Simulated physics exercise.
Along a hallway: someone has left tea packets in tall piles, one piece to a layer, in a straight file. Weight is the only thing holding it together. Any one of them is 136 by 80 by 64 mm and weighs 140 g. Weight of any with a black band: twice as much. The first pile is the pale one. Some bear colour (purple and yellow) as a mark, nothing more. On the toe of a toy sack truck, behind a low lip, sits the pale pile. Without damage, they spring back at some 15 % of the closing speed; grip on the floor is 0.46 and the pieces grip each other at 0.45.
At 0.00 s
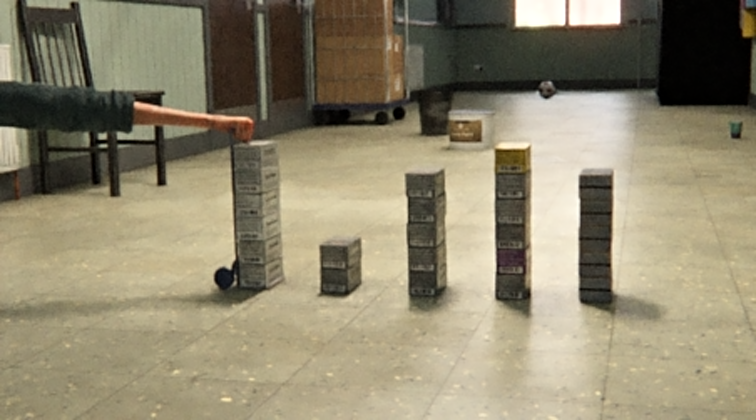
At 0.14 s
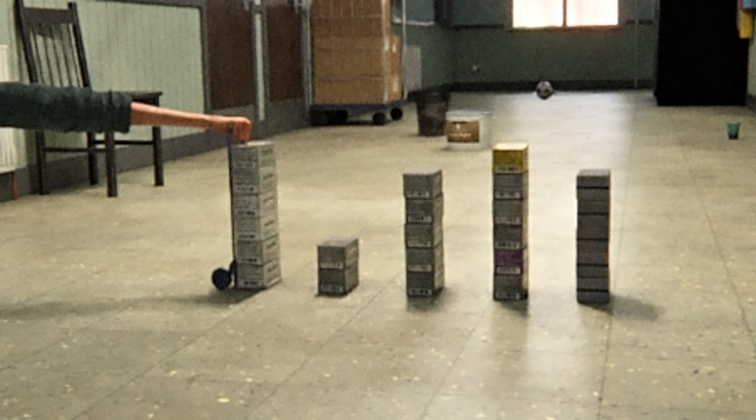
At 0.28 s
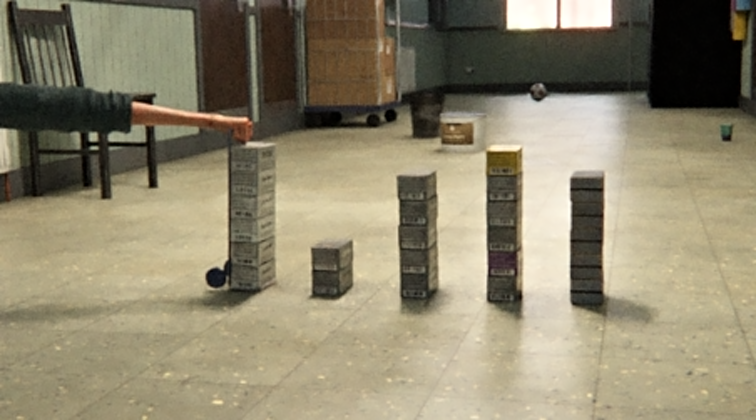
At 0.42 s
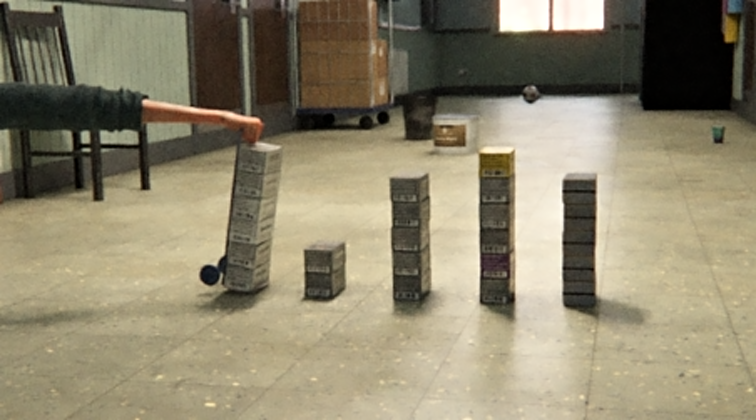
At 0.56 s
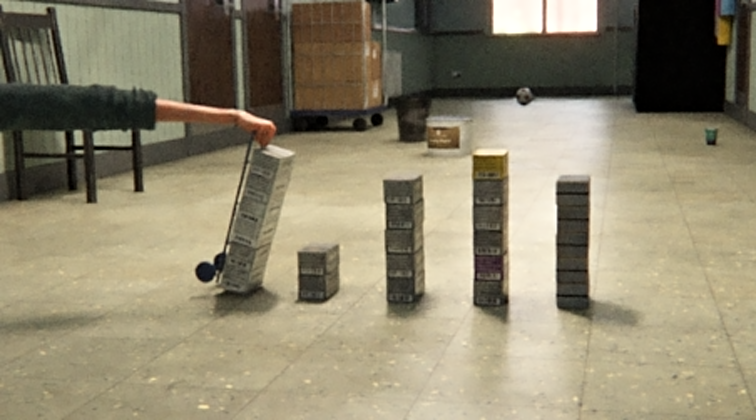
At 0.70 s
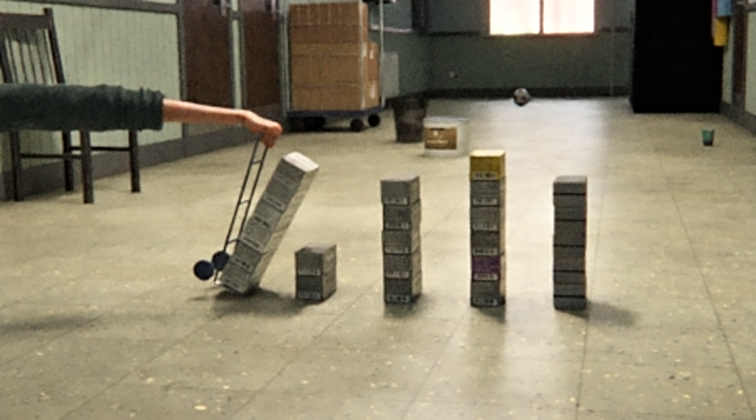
A hand tilted a small hand truck forward, to the right, and the tall pale stack of packets on it leaned over, tipping further than the frame, while the other four stacks stood still.
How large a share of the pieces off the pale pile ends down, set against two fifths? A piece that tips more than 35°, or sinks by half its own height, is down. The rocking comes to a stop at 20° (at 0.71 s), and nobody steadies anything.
The share is below two fifths.
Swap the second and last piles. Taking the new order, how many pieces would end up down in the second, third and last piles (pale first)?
Pile by pile, you'd see second at 5, third at 5 and last at 1 down.
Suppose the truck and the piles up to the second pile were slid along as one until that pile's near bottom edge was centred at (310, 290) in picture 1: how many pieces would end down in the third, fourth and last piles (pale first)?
Down per pile: Third 0, fourth 0, last 0.
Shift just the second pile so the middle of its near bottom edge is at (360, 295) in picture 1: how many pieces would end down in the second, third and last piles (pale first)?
Down counts: Second 0, third 0, last 0.
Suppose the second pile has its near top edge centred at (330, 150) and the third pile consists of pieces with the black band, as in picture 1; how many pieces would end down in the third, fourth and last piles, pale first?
Pile by pile that makes third 5, fourth 6, last 5.
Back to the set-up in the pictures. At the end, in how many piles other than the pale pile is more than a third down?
That comes to 0.
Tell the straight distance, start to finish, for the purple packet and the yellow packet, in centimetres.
So purple shifts 0 cm, while yellow shifts 0 cm.
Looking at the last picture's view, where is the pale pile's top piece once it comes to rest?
Resting point in the last picture: Around (375, 276).
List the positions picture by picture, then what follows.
In the first frame (pixels give the middle of a visible side; the camera pans a little), truck frame (232, 161) 0° forward; yellow packet (510, 161); purple packet (511, 262); none of the others has stirred.
In the second frame, truck frame (230, 162) 0° forward; yellow packet (507, 161).
In the third frame, truck frame (230, 162) 3° forward; yellow packet (501, 163).
In the fourth frame, truck frame (237, 162) 9° forward, top of the pale pile leaning 9°; yellow packet (494, 165); none of the others has stirred.
In the fifth frame, truck frame (246, 163) 16° forward, top of the pale pile leaning 18°; yellow packet (488, 167); none of the others has stirred.
In the sixth frame, truck frame (251, 164) 20° forward, top of the pale pile leaning 30°; yellow packet (485, 168); purple packet (486, 269); none of the others has stirred.
After 0.76 s, 6 of the pale pile down; none of the 18 other packets down.
After 0.86 s, 6 of the pale pile down; none of the 18 other packets down, 1 disturbed.
After 1.02 s, 6 of the pale pile down; none of the 18 other packets down, 6 disturbed.
In the end (1.8 s), 6 of the pale pile down; none of the 18 other packets down, 6 disturbed; yellow packet unmoved; purple packet unmoved. That is 0 per cent. From the last view, middles, yellow packet near (488, 165), purple packet near (489, 264).
